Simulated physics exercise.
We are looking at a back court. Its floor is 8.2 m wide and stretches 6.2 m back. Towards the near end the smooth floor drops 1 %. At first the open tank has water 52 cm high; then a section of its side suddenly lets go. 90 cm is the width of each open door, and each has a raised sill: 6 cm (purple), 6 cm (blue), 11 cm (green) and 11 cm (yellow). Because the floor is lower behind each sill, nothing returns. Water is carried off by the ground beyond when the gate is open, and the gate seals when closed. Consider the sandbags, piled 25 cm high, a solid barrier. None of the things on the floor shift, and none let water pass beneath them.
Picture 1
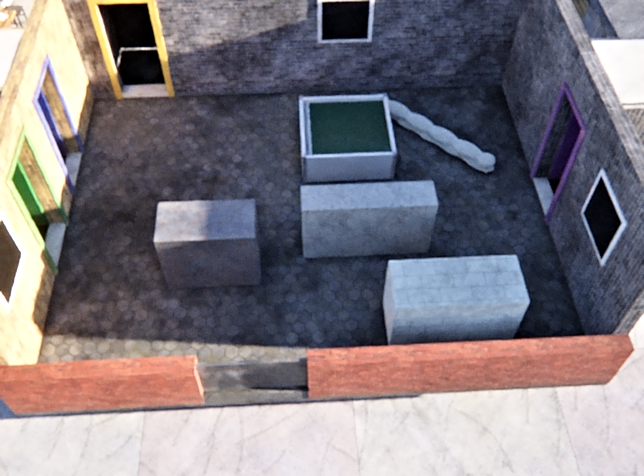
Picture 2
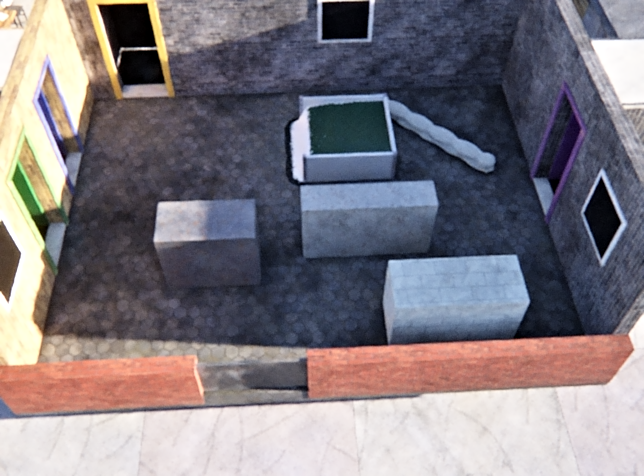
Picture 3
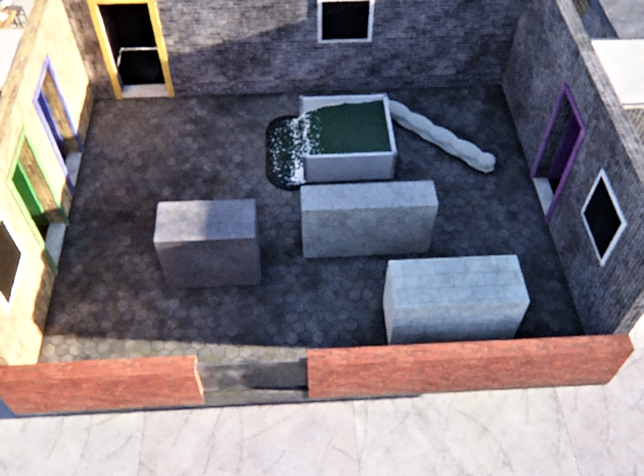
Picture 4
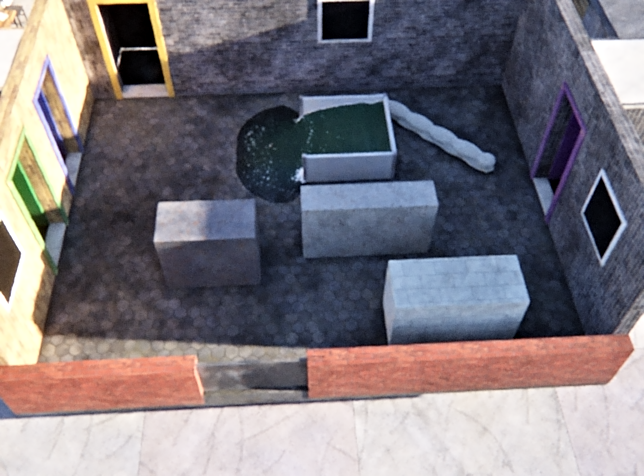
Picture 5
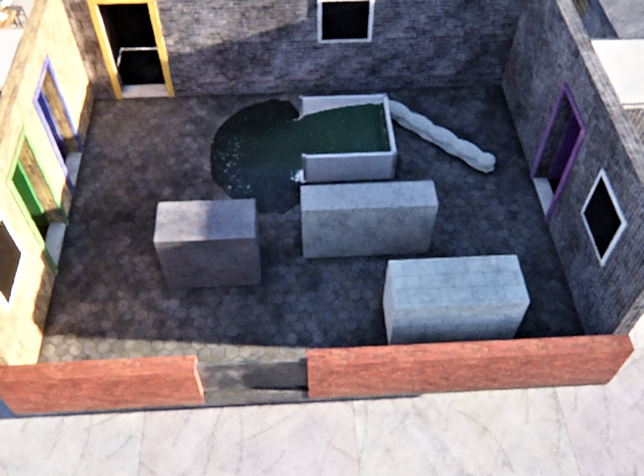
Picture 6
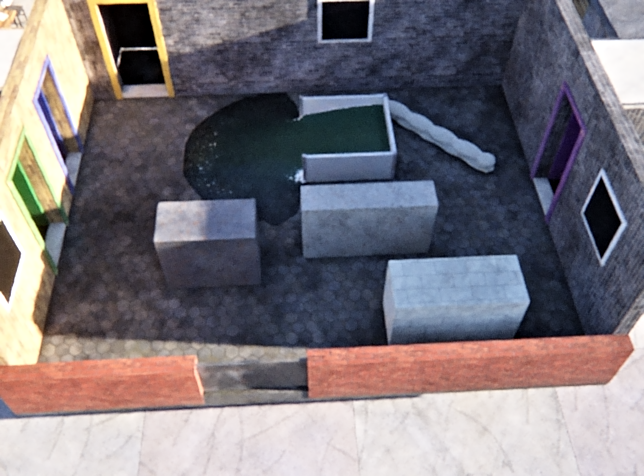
Dark green water pours from the open left side of a white-walled tank and spreads leftward over the paving in a widening, rounded pool, foamy at first, while the camera stays still. The setting is a grey-paved back court, seen from above. Three grey blocks stand nearer than the tank, pale sandbags slant off its right, and a low red wall with a gap crosses the front.
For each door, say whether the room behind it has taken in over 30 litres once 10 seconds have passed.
The purple door: Not over, the blue door: Over, the green door: Not over, the yellow door: Not over.
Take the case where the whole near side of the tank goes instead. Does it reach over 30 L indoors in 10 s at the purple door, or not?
At the purple door the limit is exceeded.
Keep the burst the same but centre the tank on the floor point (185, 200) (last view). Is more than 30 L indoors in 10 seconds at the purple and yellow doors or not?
Measured against the limit, the purple door stays within it and the yellow door stays within it.
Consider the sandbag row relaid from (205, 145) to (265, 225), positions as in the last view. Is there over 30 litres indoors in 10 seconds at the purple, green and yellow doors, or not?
Well, the purple one is within bounds, the green one is within bounds, and the yellow one is within bounds.
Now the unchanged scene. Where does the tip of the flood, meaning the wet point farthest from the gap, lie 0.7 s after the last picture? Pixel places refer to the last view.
Around pixel (78, 175).
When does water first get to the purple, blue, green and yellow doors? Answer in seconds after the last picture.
Arrival: Purple not in the 10 s, blue 0.7 s, green 1.4 s, yellow 0.9 s.
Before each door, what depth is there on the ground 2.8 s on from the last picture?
Purple 0 cm, blue 13 cm, green 12 cm, yellow 10 cm.
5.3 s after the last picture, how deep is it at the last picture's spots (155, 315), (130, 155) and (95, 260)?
Depths: About 4, 5 and 6 centimetres.
Then, 0.7 s after the last picture water covers 25 % of the floor and is deepest (19 cm) near (299, 166); purple door not reached, blue door 4 cm at the sill, 0 L in, green door not reached, yellow door not reached.
Then, 1.5 s after the last picture water covers 35 % of the floor and is deepest (30 cm) near (94, 101); purple door not reached, blue door 14 cm at the sill, 30 L in, green door 9 cm at the sill, 0 L in, yellow door 8 cm at the sill, 0 L in.
Then, 2.8 s after the last picture water covers 35 % of the floor and is deepest (16 cm) near (129, 112); purple door not reached, blue door 13 cm at the sill, 84 L in, green door 12 cm at the sill, 3 L in, yellow door 10 cm at the sill, 1 L in.
Then, 5.3 s after the last picture water covers 45 % of the floor and is deepest (11 cm) near (36, 366); purple door not reached, blue door 6 cm at the sill, 107 L in, green door 6 cm at the sill, 5 L in, yellow door 4 cm at the sill, 2 L in.
Then, 9.3 s after the last picture water covers 65 % of the floor and is deepest (8 cm) near (31, 389); purple door not reached, blue door 2 cm at the sill, 107 L in, green door 3 cm at the sill, 5 L in, yellow door 1 cm at the sill, 2 L in.
